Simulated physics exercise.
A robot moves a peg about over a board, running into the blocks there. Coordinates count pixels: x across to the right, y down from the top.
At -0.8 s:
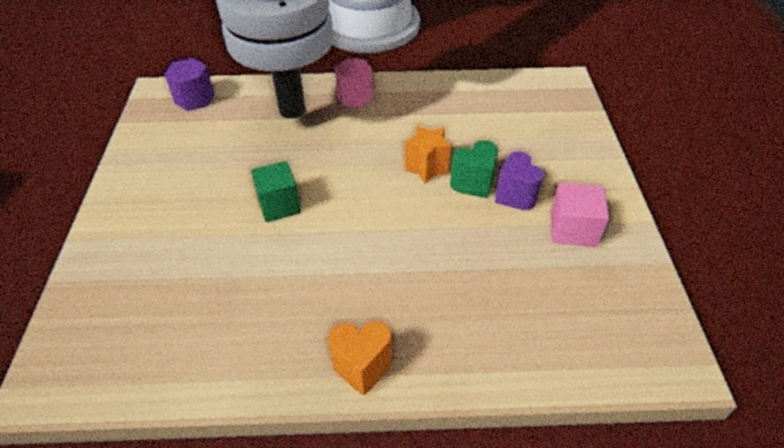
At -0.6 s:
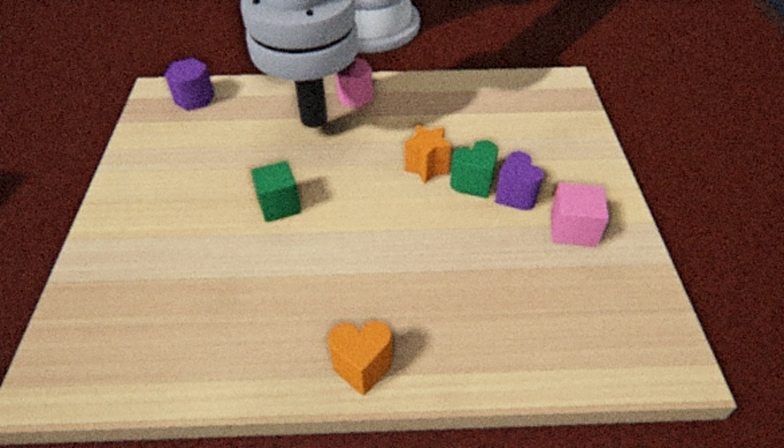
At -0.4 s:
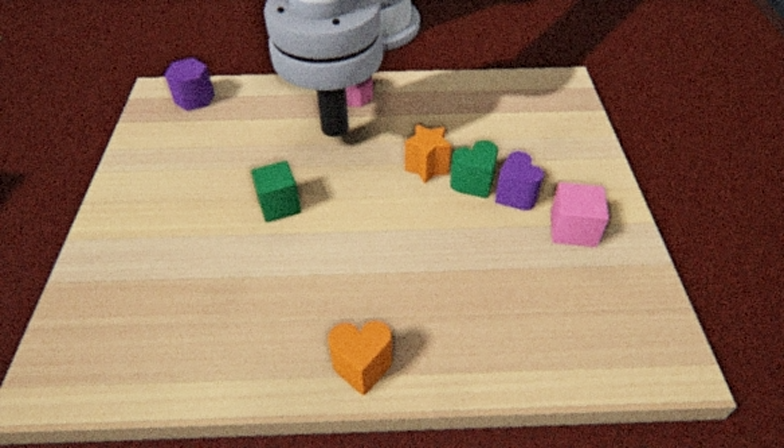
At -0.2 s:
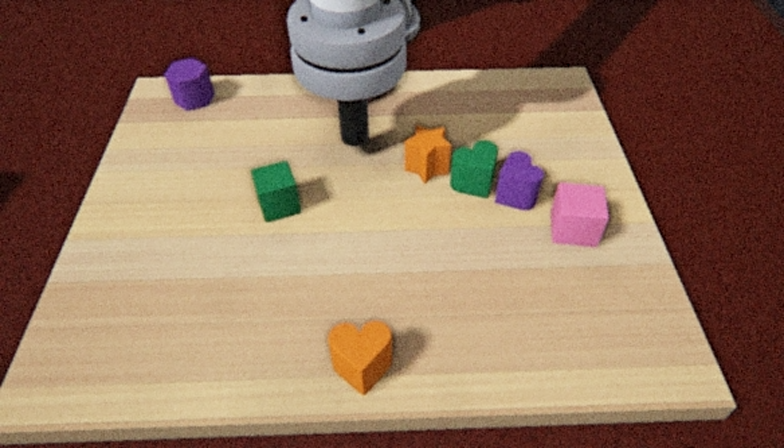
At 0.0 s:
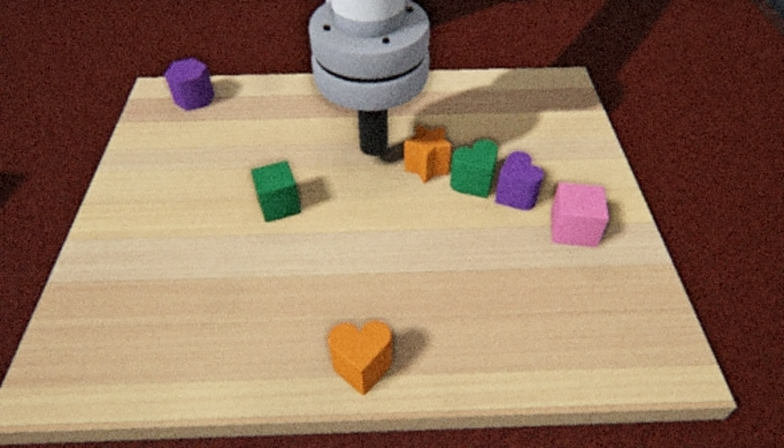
A pale wooden board lies on a dark red surface, seen from above at an angle by a still camera. An orange heart block sits near the front, a green cube left of centre, a purple block at the back left, a pink one at the back, and orange, green, purple and pink blocks in a slanting row at right. A grey robot arm slides its black peg steadily rightward and slightly forward, covering the back pink block and nearing the orange star, while every block stays still.
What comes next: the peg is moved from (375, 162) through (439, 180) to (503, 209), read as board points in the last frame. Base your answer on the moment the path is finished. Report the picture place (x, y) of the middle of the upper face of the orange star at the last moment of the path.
The centre of its top face lies at (538, 171).
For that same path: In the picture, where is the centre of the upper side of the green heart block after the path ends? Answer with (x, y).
If I read the scene right, the answer is (576, 169).
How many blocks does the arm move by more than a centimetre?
Going by the path, three or more blocks will move.
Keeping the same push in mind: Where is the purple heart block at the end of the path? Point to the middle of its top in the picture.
Its top middle will sit at (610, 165).
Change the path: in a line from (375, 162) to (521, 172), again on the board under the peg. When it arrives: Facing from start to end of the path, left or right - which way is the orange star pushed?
It moves over to the right.
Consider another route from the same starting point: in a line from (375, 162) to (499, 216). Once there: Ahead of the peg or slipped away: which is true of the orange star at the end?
It is gone from the front.
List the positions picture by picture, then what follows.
The first frame shows tip of the peg at (293, 111), middles of tops, orange star at (429, 138), green heart block at (478, 154), purple heart block at (522, 167), pink square at (584, 199).
The second frame shows peg at (314, 120), nothing pushed.
The third frame shows peg at (335, 129), nothing pushed.
The fourth frame shows peg at (355, 138), nothing pushed.
The fifth frame shows peg at (374, 147), orange star at (429, 138), green heart block at (478, 154), purple heart block at (522, 167), pink square at (584, 199).
The first path, step by step. One third of the way, peg at (419, 159); orange star at (451, 145), turned 20° anticlockwise; green heart block at (487, 155).
Two thirds of the way, peg at (463, 174); orange star at (497, 158), turned 30° anticlockwise; green heart block at (534, 166), turned 20° anticlockwise; purple heart block at (571, 170), turned 25° anticlockwise.
At the end, peg at (506, 194); orange star at (538, 171), turned 45° anticlockwise; green heart block at (576, 169), turned 40° anticlockwise; purple heart block at (610, 165), turned 45° anticlockwise; pink square at (588, 203).
